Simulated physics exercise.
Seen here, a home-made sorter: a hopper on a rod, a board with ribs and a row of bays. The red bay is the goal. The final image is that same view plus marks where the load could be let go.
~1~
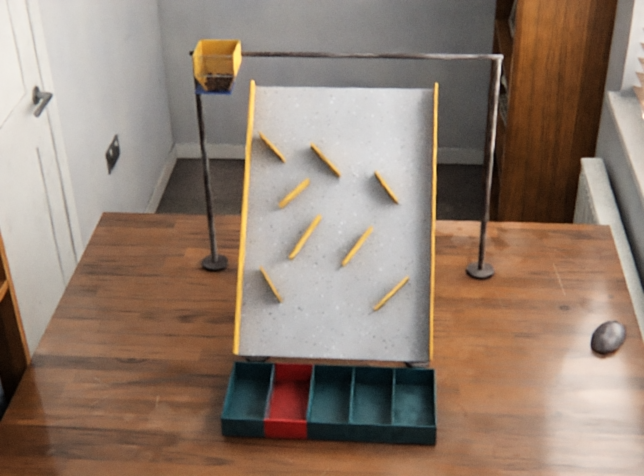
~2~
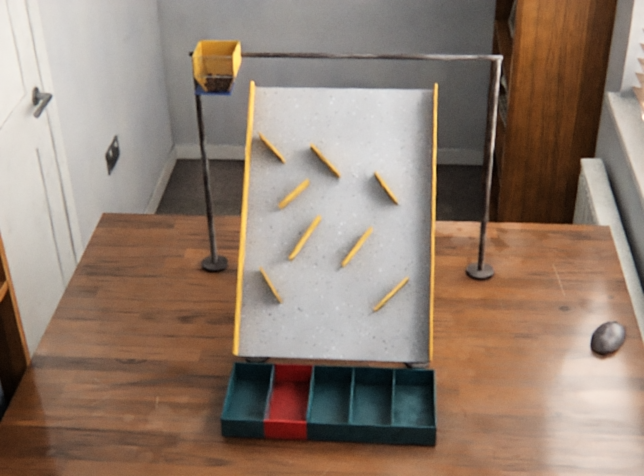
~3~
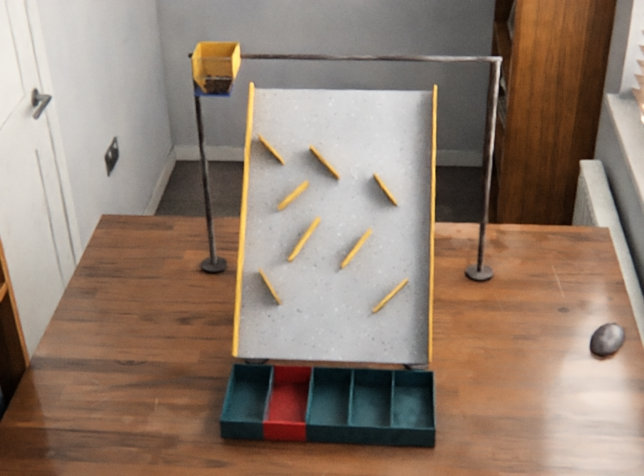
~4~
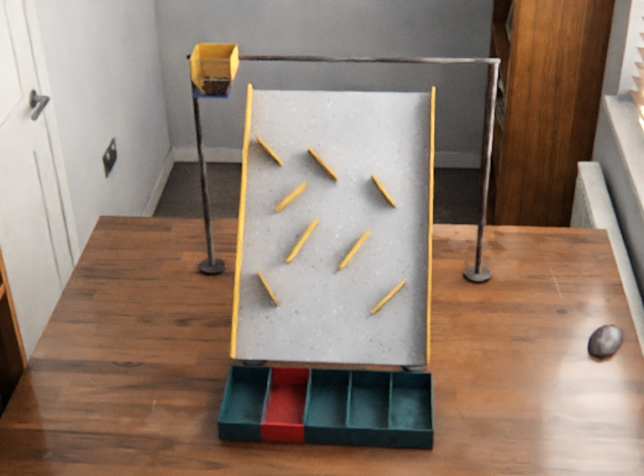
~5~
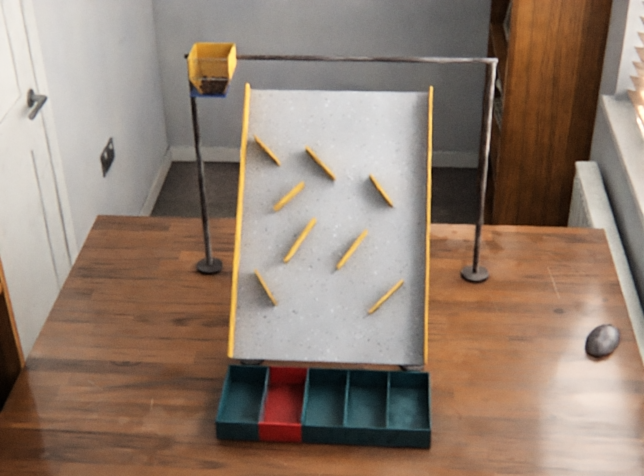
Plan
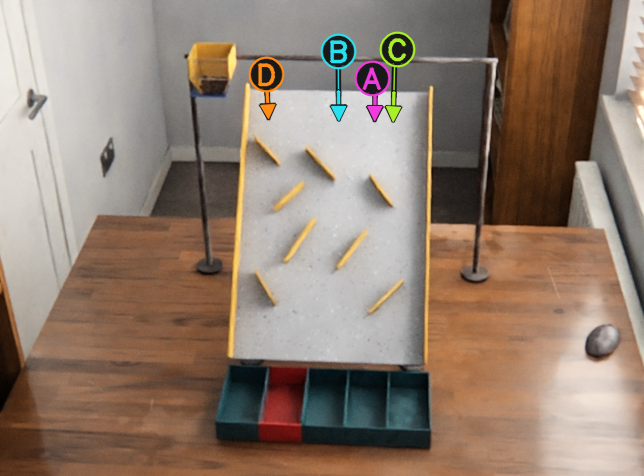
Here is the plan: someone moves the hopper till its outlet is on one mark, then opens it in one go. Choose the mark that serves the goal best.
Use mark B.
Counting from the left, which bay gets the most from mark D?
It is the first one.
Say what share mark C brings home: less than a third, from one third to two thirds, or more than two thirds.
Mark C gives less than a third.
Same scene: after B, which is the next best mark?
Here it is mark A.
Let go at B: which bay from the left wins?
It is the second one.
On the marked copy, mark A meets the board at (374, 115); mark B meets the board at (338, 115); mark C meets the board at (393, 116); mark D meets the board at (268, 113).
With A, roughly a quarter in the red bay, roughly half in other bays, roughly a quarter outside the box.
With B, roughly two thirds in the red bay, roughly a quarter in other bays, about a tenth outside the box.
With C, just a few in the red bay, the larger part in other bays, roughly a quarter outside the box.
With D, about a tenth in the red bay, roughly two thirds in other bays, roughly a quarter outside the box.
